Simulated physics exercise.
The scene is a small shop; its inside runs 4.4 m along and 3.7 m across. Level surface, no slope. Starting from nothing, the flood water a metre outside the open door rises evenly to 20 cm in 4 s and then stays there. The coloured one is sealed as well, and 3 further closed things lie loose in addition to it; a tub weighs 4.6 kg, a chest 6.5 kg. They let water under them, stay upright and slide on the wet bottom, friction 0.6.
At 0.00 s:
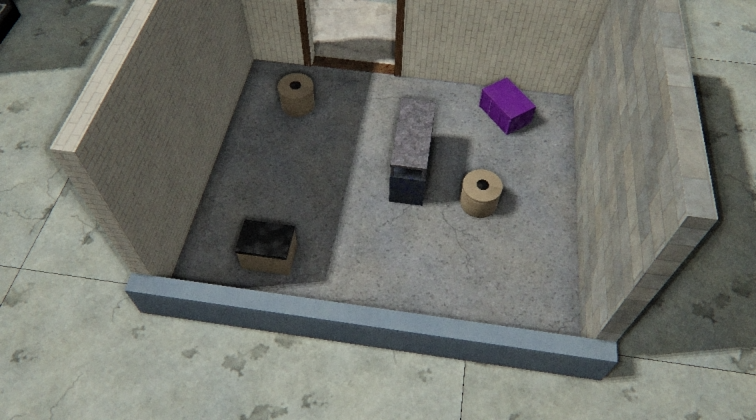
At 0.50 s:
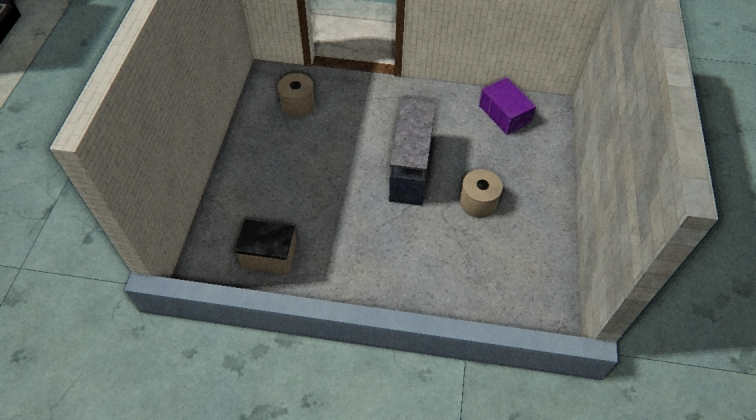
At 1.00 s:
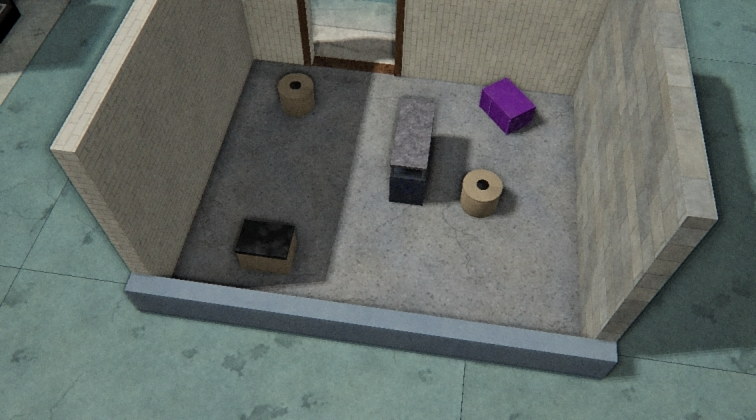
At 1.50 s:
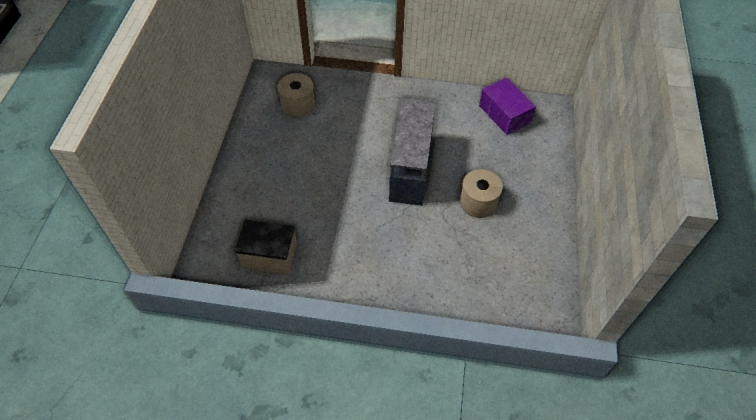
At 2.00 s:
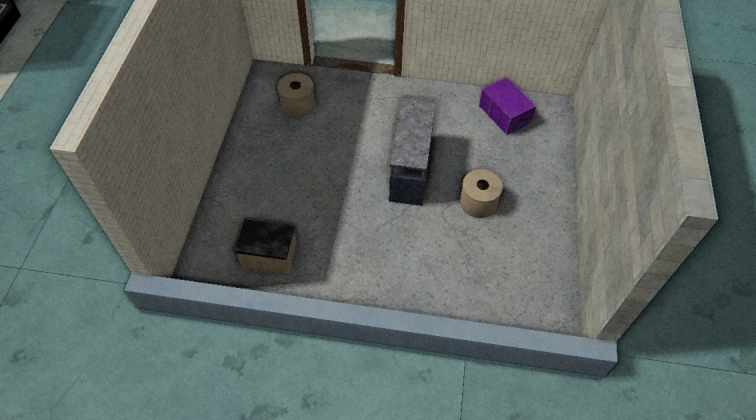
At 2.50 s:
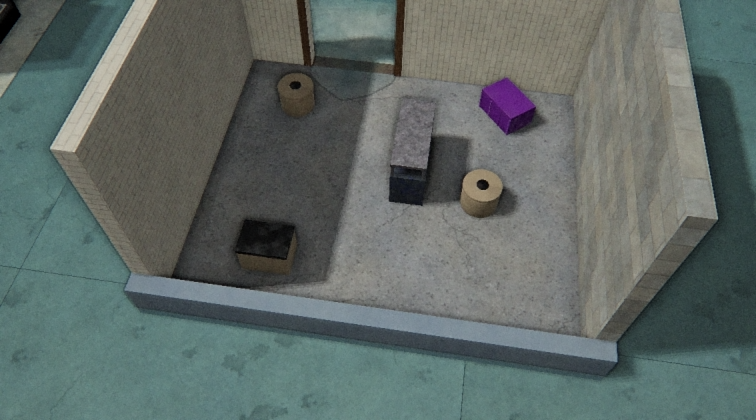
In the video, greenish water covers the paving around a small open-topped room holding a purple crate, two round tan objects and dark-topped blocks, then a thin sheet edges in through the back doorway while the objects stay still.
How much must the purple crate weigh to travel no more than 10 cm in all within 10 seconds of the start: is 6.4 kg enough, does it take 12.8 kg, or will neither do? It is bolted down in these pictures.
Both are sufficient.
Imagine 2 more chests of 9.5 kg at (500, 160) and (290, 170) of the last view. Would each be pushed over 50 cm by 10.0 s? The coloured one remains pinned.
The first is not as far, the second further.
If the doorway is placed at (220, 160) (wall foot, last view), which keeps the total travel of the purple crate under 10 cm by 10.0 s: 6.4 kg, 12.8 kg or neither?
Under that change no listed mass suffices.
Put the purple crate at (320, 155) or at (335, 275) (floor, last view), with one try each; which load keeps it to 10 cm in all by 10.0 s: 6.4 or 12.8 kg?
The first time both options come up short; the second time both options come up short.
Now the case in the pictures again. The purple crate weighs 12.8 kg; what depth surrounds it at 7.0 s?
Close to 1 cm deep.
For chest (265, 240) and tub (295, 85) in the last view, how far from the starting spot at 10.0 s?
Respectively 60 and 250 cm.
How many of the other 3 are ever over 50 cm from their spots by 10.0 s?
I make that 2.
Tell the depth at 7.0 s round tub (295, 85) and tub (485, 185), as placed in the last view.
First roughly 8 cm, second roughly 1 cm.
After 3.5 s the purple crate would be 0 cm from its start with 6.4 kg and 0 cm from its start with 12.8 kg; 0 cm of water round it then.
After 4.5 s the purple crate would be 0 cm from its start with 6.4 kg and 0 cm from its start with 12.8 kg; 0 cm of water round it then.
After 7.0 s the purple crate would be 0 cm from its start with 6.4 kg and 0 cm from its start with 12.8 kg; 1 cm of water round it then.
After 10.0 s the purple crate would be 0 cm from its start with 6.4 kg and 0 cm from its start with 12.8 kg; 2 cm of water round it then.
